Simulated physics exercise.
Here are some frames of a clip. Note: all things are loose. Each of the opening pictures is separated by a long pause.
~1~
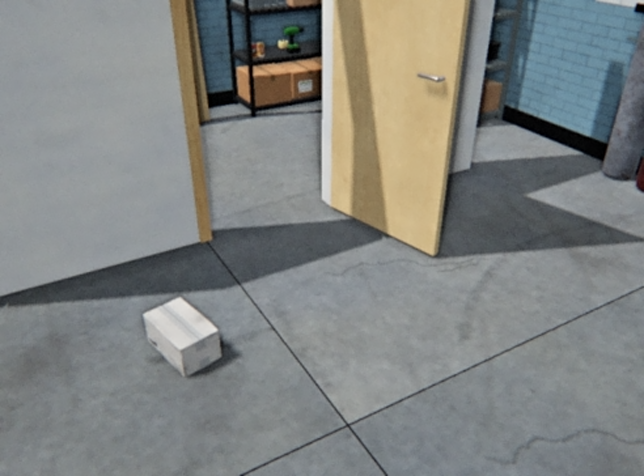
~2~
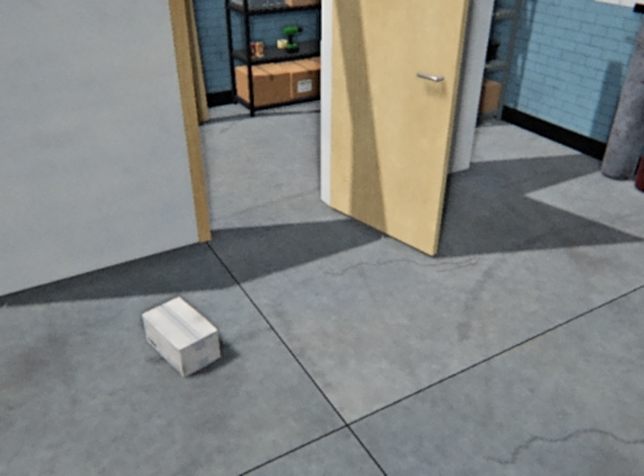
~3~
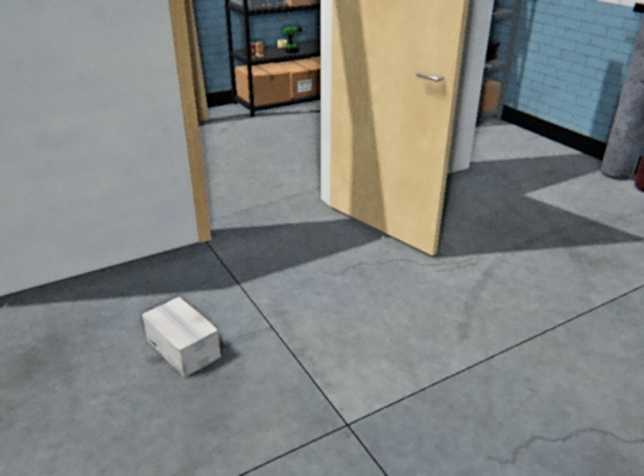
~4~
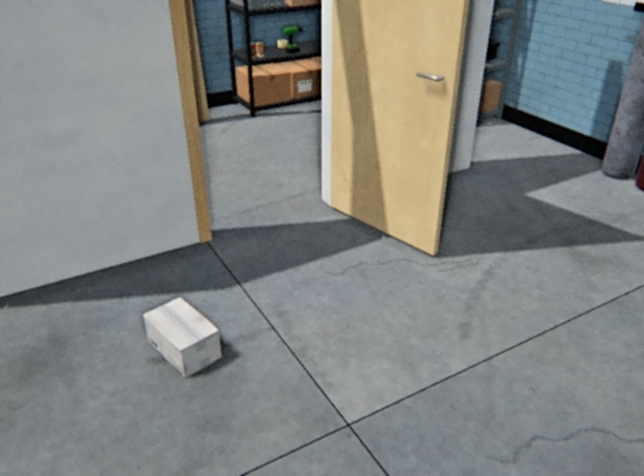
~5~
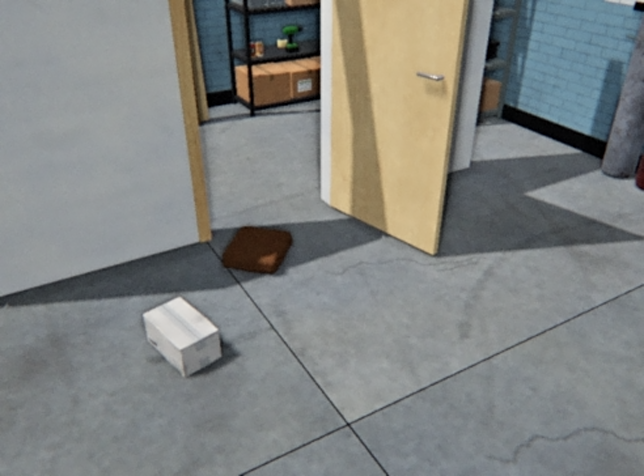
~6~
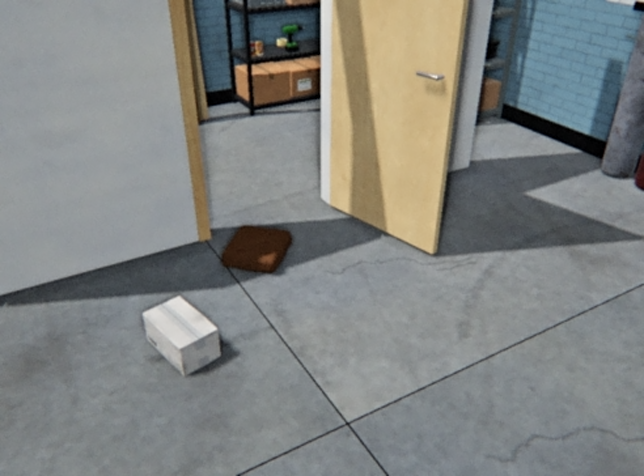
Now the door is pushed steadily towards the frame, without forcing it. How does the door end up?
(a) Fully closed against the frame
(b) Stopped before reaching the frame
Stopped before reaching the frame (b).
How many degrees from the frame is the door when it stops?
Open angle: About 25°.
Then, 0.60 s later than the last frame, door 86° open.
Then, 1.10 s later than the last frame, door 56° open.
Then, 1.50 s later than the last frame, door 30° open; brown cushion moved a little near (242, 243).
Then, 1.60 s later than the last frame, door 24° open; brown cushion moved a little near (232, 239).
When it is over, door 23° open; moved from the start, brown cushion; white parcel as before. End places, in pixels of the last picture, brown cushion near (229, 238).
